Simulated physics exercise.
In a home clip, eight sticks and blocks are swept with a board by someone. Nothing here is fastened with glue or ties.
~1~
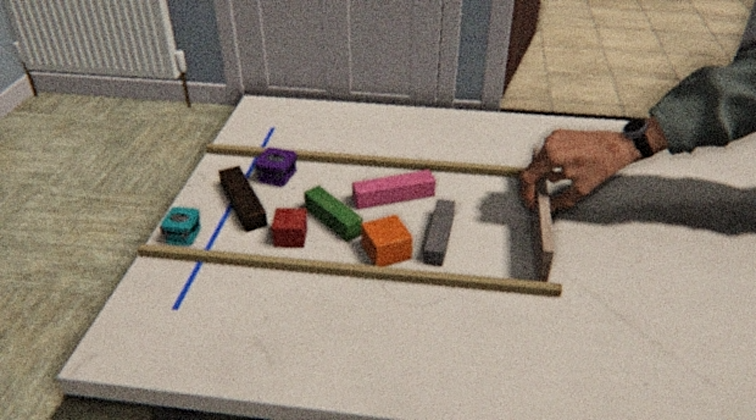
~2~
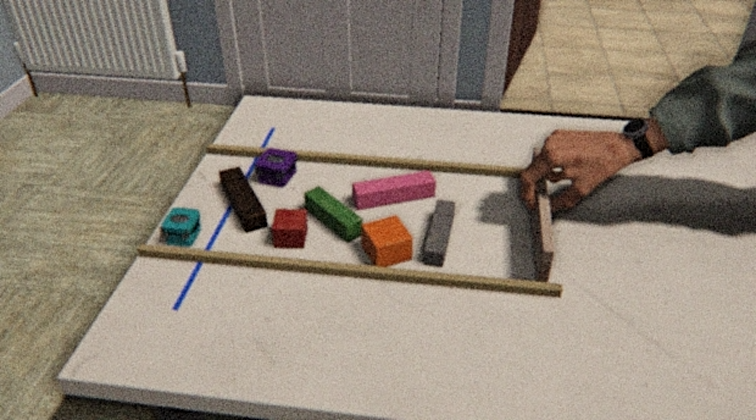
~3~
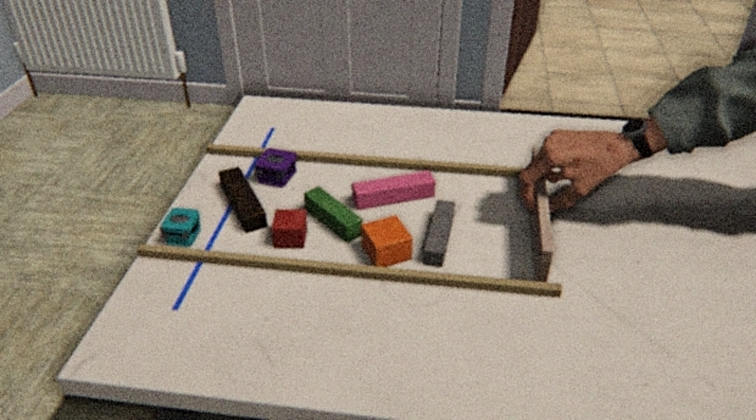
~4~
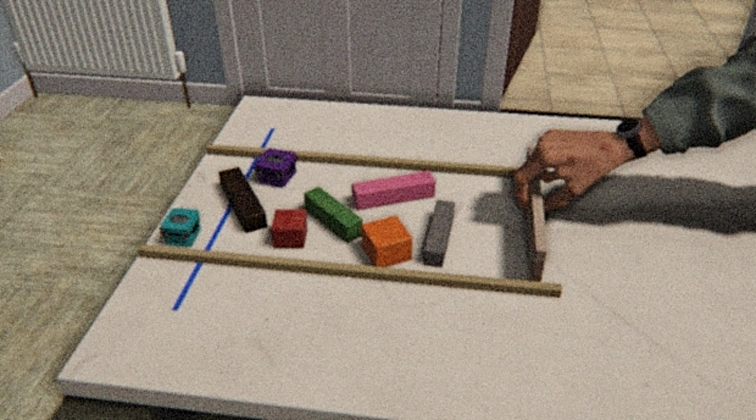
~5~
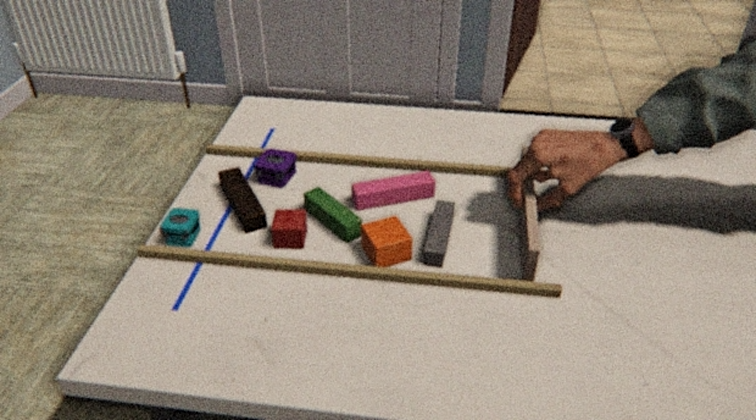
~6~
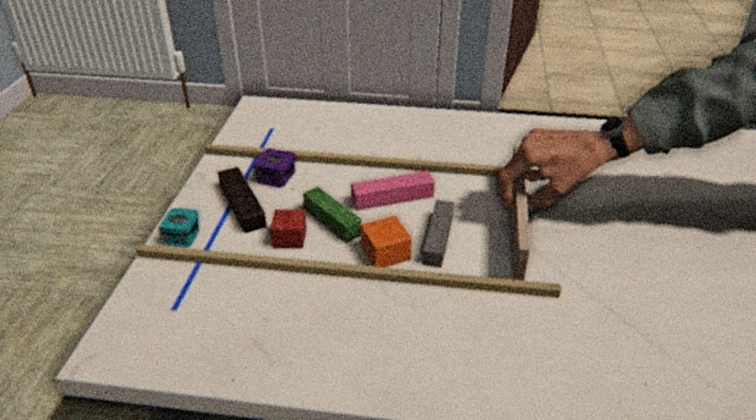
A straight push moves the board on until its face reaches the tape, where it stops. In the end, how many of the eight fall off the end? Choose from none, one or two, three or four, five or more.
Final count: Three or four.
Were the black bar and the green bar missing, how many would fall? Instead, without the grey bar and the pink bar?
2, then 1.
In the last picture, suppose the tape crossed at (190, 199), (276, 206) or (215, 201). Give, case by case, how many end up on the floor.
Try 1: 7; try 2: 0; try 3: 4.
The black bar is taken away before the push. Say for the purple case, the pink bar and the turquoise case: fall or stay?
Taking them one by one, the purple case holds its spot, the pink bar holds its spot and the turquoise case drops away.
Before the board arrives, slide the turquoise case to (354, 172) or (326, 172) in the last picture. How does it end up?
Lab note - turquoise case, try one keeps its place, try two keeps its place.
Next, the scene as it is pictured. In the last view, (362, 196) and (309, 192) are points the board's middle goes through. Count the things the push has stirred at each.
Counts: 5, 7.
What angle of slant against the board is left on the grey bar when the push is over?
Angle: Roughly 0 degrees.
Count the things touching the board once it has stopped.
It's 2.
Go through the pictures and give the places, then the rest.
Turquoise case (182, 227); black bar (242, 198); purple case (277, 168); board (540, 211); tape (233, 202), in the first frame.
Black bar (243, 198); grey bar (440, 232), in the second frame.
Purple case (277, 168); pink bar (394, 190), in the third frame.
Turquoise case (182, 228); green bar (333, 214), in the fourth frame.
Black bar (242, 198); orange block (386, 242), in the fifth frame.
Turquoise case (181, 228); black bar (241, 198); purple case (276, 168); board (518, 209); tape (232, 202), in the sixth frame.
Early on, none off yet; turquoise case at rest near (181, 228); black bar at rest near (241, 198); purple case at rest near (276, 168).
A while later, none off yet; turquoise case travelled about its own width near (160, 231); black bar travelled about its own width near (176, 199); purple case travelled about its own width near (257, 162).
Finally, the number that fall off is three or four; lost, green bar, red block, black bar and turquoise case.
